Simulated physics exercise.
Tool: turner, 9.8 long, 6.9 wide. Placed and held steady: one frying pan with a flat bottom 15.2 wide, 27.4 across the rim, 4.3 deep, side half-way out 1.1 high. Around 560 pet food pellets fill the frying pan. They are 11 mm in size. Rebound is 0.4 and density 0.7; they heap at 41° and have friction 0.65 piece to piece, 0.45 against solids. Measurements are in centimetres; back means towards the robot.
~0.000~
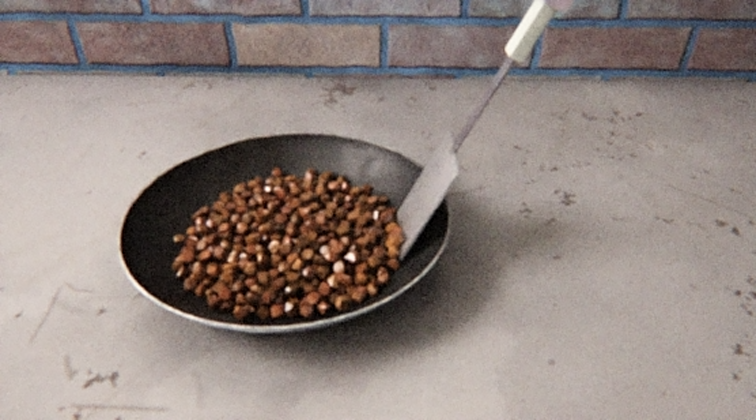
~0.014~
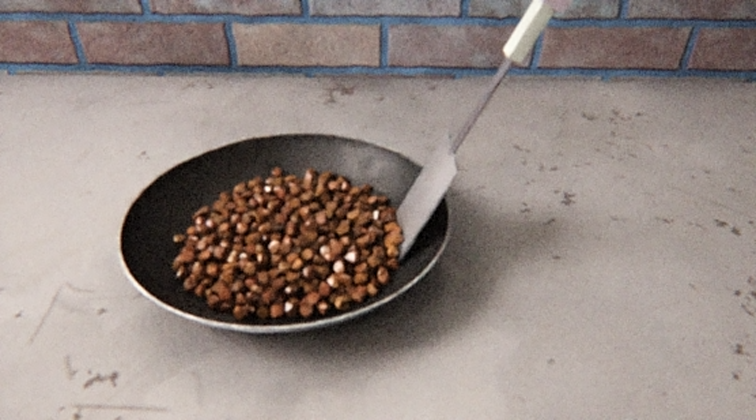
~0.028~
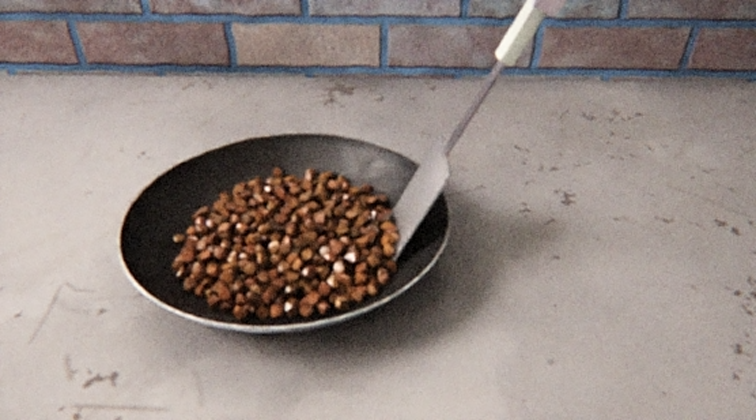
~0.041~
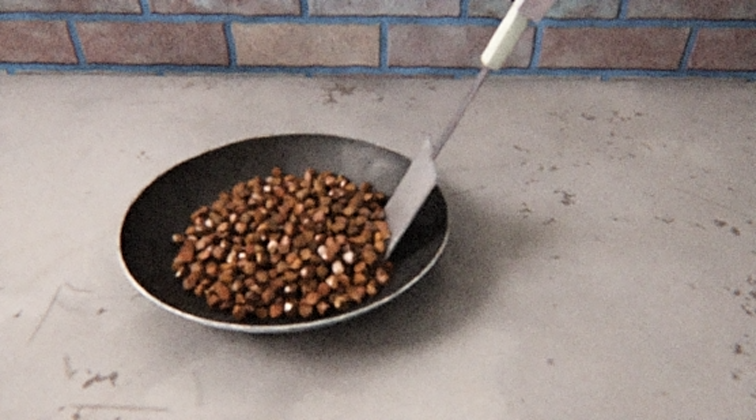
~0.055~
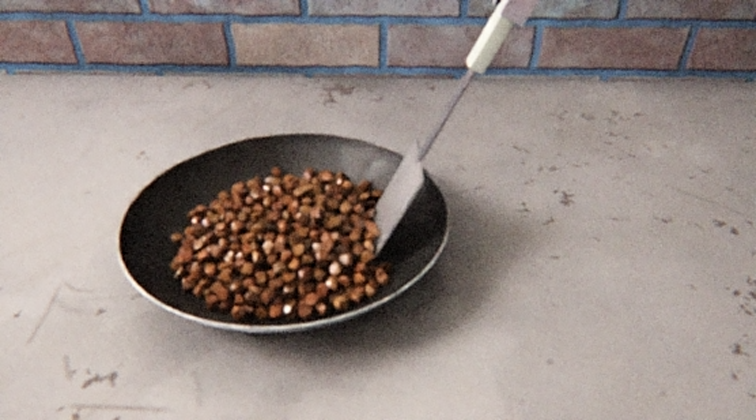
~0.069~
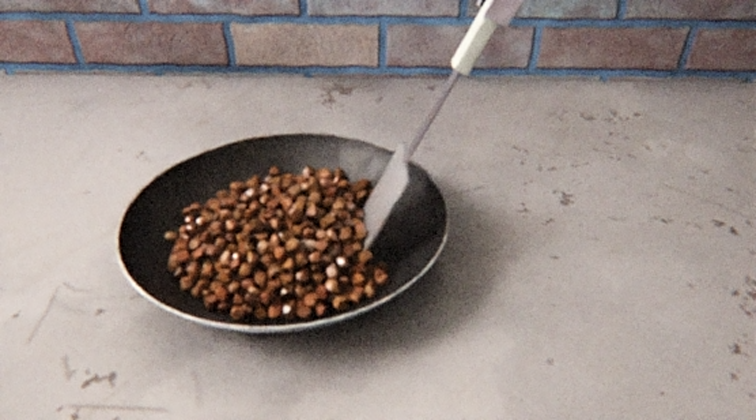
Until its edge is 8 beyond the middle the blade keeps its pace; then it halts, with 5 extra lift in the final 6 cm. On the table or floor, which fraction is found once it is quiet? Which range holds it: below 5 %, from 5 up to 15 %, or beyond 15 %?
The range from 5 up to 15 %.
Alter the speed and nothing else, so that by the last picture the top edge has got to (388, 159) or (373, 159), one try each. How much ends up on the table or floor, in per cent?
Near 20 per cent in the first try and near 25 per cent in the second.
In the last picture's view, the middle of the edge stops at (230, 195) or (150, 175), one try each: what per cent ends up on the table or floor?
Close to 0 and close to 25 per cent, respectively.
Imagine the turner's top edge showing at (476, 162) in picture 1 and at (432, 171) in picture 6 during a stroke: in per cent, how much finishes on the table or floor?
Roughly 10 %.
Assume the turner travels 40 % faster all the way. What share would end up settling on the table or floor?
It would be roughly 20 percent.
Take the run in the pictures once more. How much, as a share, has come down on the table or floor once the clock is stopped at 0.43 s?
That would be near 10 per cent, give or take.
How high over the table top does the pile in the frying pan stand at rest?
6.0 cm.
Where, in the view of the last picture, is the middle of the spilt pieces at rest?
The centre sits at roughly (93, 240).
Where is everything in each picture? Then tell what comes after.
The first frame shows turner top edge at (454, 149), sloping 65°; upper third of the load around (293, 228), from x 180 to 400, top at y 175; 565 in the frying pan.
The second frame shows turner top edge at (453, 150), sloping 65°; upper third of the load around (293, 227), from x 180 to 400, top at y 175.
The third frame shows turner top edge at (446, 152), sloping 65°; upper third of the load around (294, 226), from x 180 to 395, top at y 175.
The fourth frame shows turner top edge at (433, 156), sloping 65°; upper third of the load around (294, 225), from x 180 to 385, top at y 175.
The fifth frame shows turner top edge at (420, 158), sloping 65°; upper third of the load around (292, 222), from x 175 to 385, top at y 175.
The sixth frame shows turner top edge at (406, 159), sloping 65°; upper third of the load around (287, 222), from x 170 to 385, top at y 170; 565 in the frying pan.
By 0.13 s, sloping 65°, highest piece 6 above the table; 565 in the frying pan.
By 0.20 s, sloping 65°, highest piece 6 above the table; 560 in the frying pan, 5 on the blade or in flight.
By 0.43 s, sloping 65°, highest piece 6 above the table; 509 in the frying pan, 55 on the table or floor, 1 on the blade or in flight.
By 1.48 s, sloping 65°, highest piece 6 above the table; 508 in the frying pan, 57 on the table or floor.
Final count, 508 in the frying pan, 57 on the table or floor. That is 10 % on the table or floor.
